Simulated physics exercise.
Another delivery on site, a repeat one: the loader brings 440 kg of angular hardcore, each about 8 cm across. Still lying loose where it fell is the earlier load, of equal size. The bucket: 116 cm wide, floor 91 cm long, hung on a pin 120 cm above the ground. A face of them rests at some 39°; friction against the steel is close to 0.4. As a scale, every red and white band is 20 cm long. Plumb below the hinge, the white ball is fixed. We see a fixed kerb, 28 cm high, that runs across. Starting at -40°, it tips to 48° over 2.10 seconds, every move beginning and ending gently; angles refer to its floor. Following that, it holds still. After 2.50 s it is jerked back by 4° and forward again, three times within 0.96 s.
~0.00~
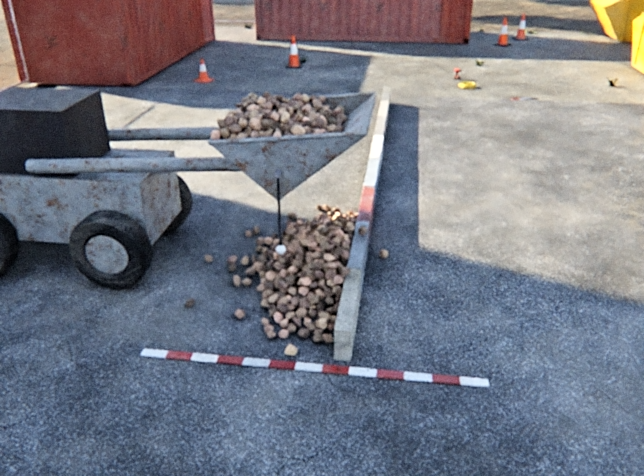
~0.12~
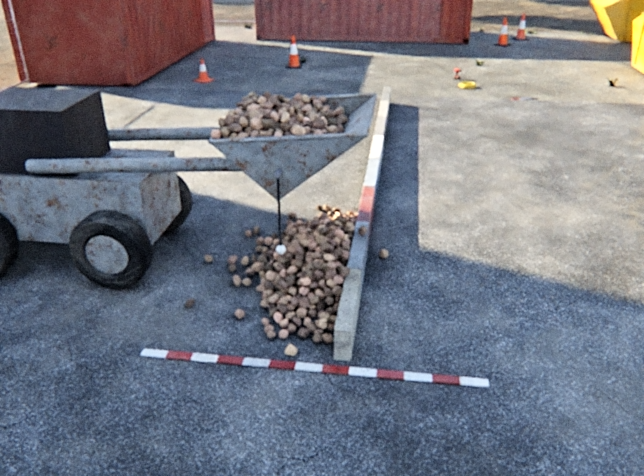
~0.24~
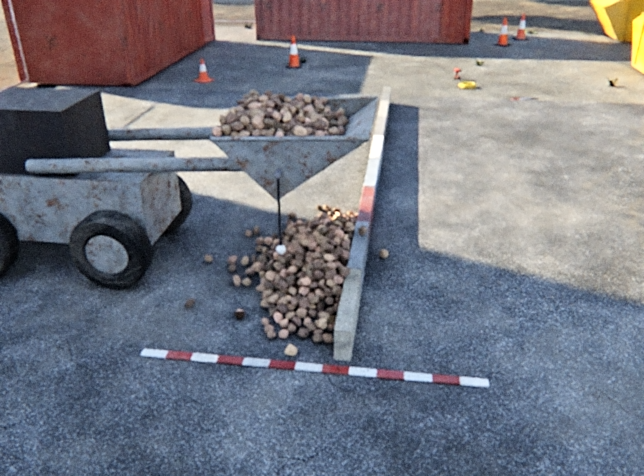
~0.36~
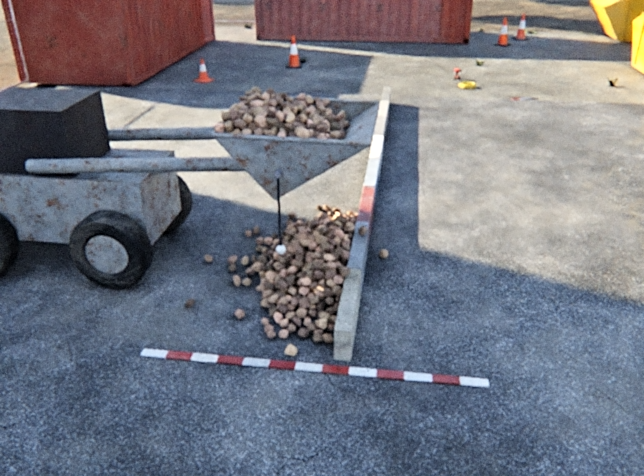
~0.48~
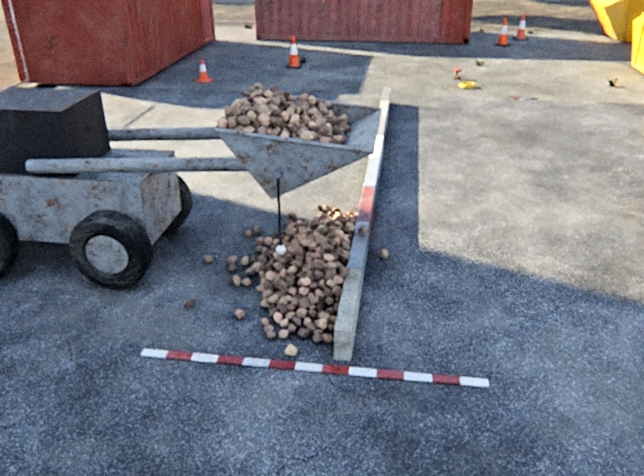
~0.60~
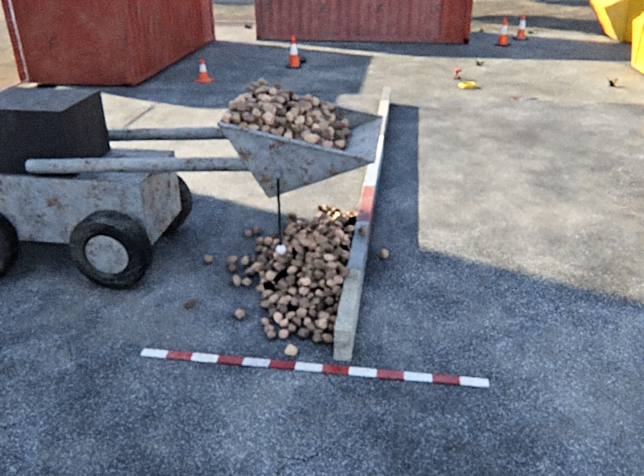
In a paved yard with red containers and traffic cones, a loader's raised bucket full of brown stones slowly tilted forward above a loose pile of similar stones beside a low kerb.
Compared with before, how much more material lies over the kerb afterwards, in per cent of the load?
Some 74 per cent of a load more.
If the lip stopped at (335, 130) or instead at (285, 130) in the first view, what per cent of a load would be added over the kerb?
Close to 30 per cent, followed by close to 0 per cent.
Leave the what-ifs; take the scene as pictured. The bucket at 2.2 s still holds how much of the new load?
About 15 per cent.
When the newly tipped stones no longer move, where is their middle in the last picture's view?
Their middle rests near (385, 263).
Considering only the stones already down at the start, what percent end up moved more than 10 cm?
About 0 %.
After 1.6 s the floor is at 34°; in per cent of one load, 94 in the bucket, 105 on this side of the kerb, 2 over the kerb; the foremost stones are at (377, 249).
After 2.2 s the floor is at 48°; in per cent of one load, 16 in the bucket, 131 on this side of the kerb, 53 over the kerb; the foremost stones are at (462, 264).
After 3.9 s the floor is at 48°; in per cent of one load, 0 in the bucket, 127 on this side of the kerb, 74 over the kerb; the foremost stones are at (507, 270).
After 6.7 s the floor is at 48°; in per cent of one load, 0 in the bucket, 127 on this side of the kerb, 74 over the kerb; the foremost stones are at (507, 270). Net gain over the kerb, 74.
